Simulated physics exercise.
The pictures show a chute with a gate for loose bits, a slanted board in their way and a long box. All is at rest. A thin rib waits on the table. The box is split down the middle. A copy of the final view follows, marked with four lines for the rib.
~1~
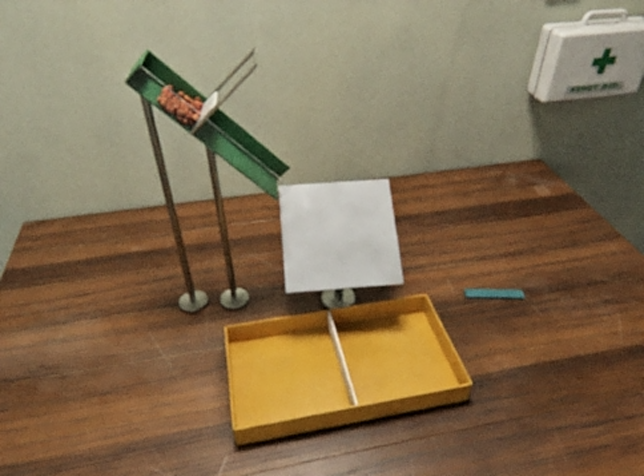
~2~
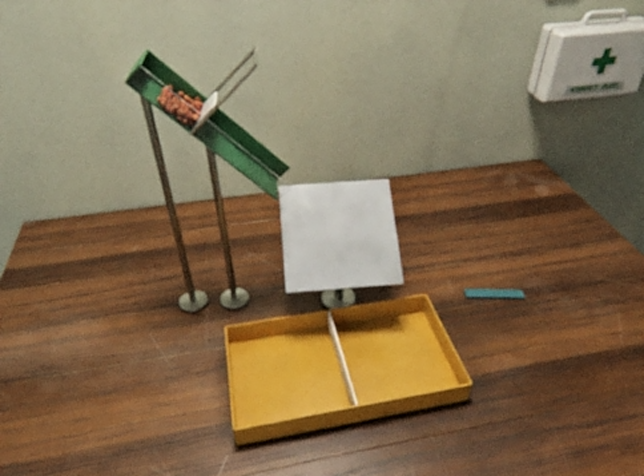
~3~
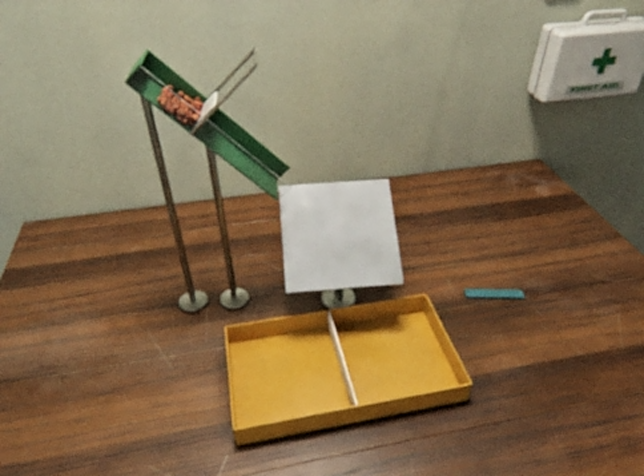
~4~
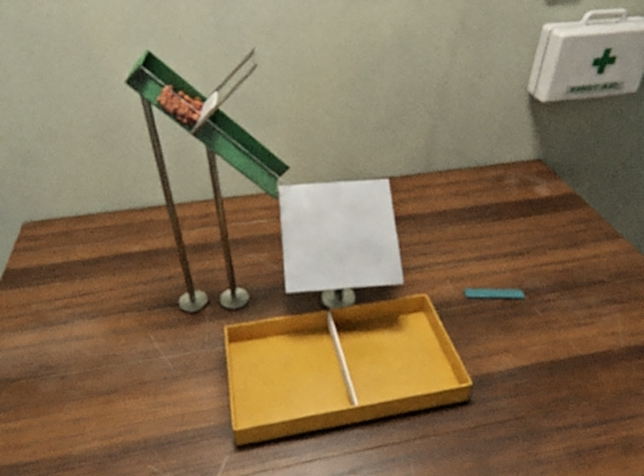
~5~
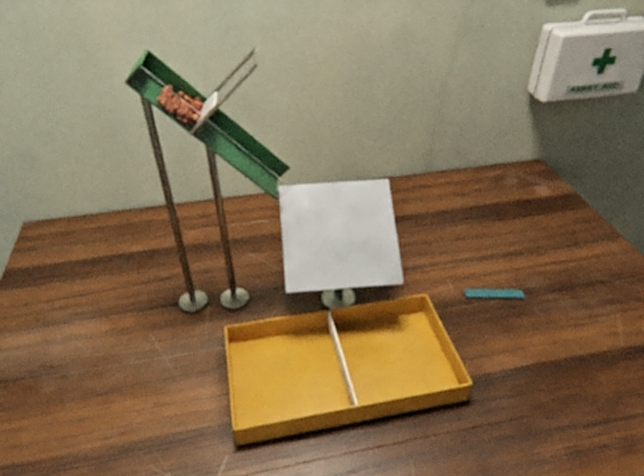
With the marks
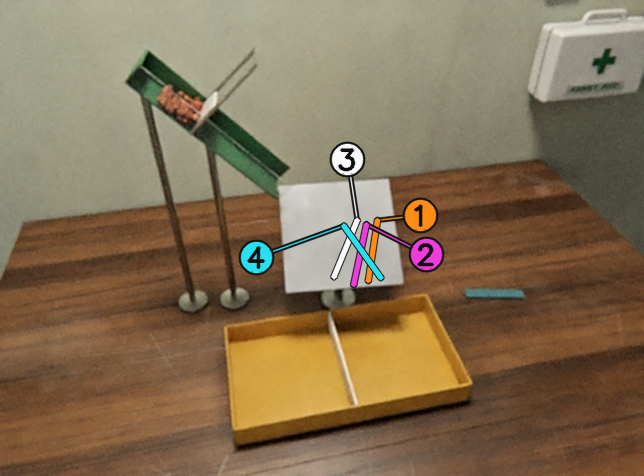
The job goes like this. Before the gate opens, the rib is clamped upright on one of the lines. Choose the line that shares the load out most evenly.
The best line is 2.
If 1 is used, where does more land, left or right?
Right.
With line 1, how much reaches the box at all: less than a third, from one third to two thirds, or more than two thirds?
More than two thirds.
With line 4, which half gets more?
Right.
On the marked copy, line 1 from (377, 220) to (368, 280); line 2 from (366, 224) to (353, 284); line 3 from (357, 220) to (333, 276); line 4 from (343, 225) to (380, 277).
For line 1, of what is caught, about a quarter in the left half, most in the right.
For line 2, of what is caught, about half in the left half, about half in the right.
For line 3, of what is caught, nearly all in the left half, a stray few in the right.
For line 4, of what is caught, about a quarter in the left half, most in the right.
